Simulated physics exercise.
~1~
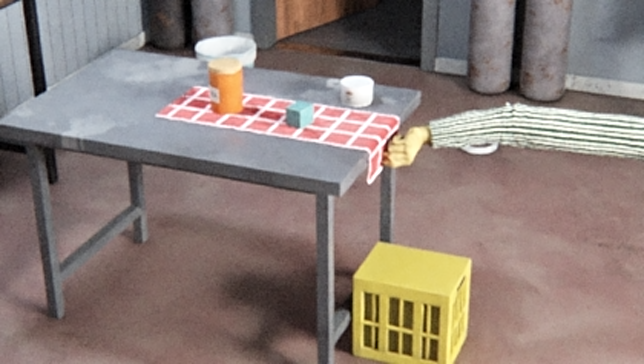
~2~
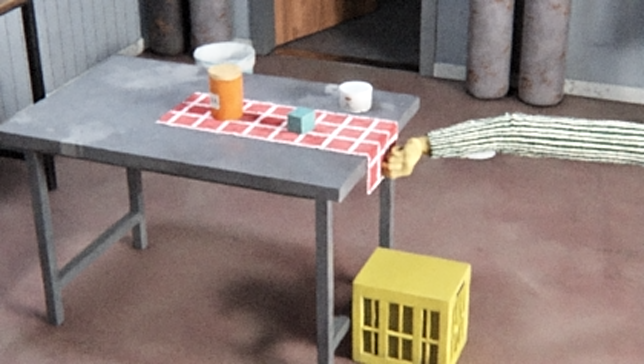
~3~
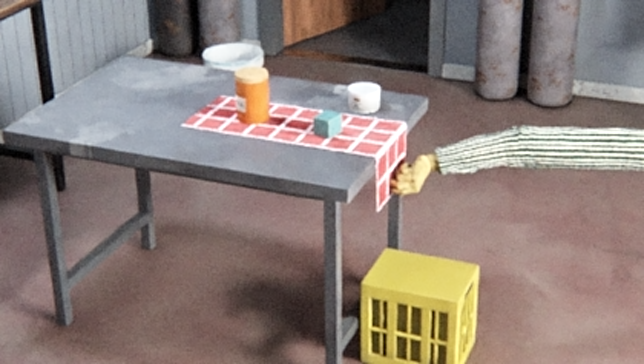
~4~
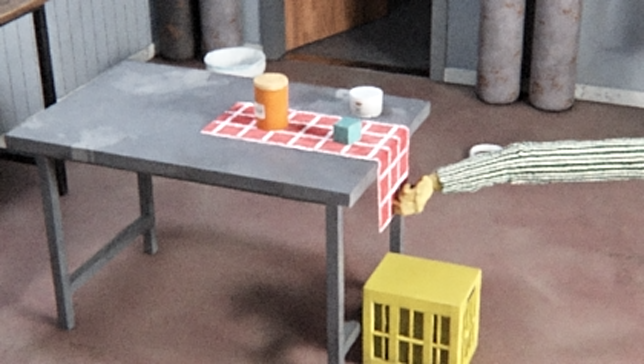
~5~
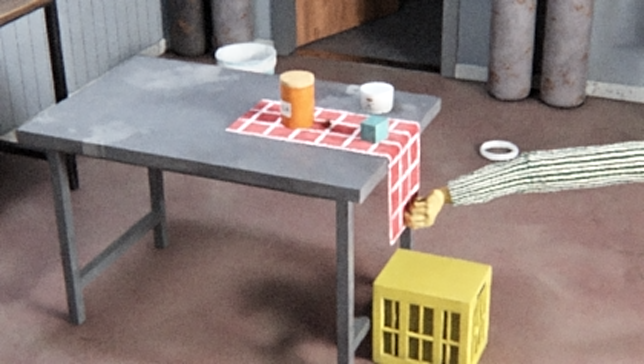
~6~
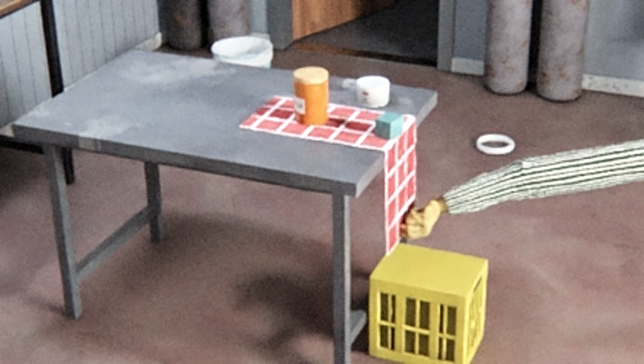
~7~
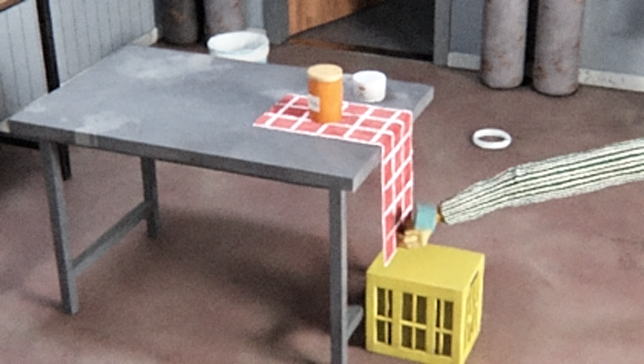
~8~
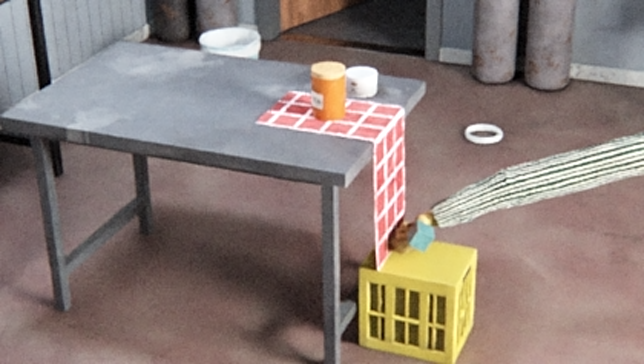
Red checked tea towel being pulled down over a table's end by a hand, carrying a turquoise block off, white tub staying.
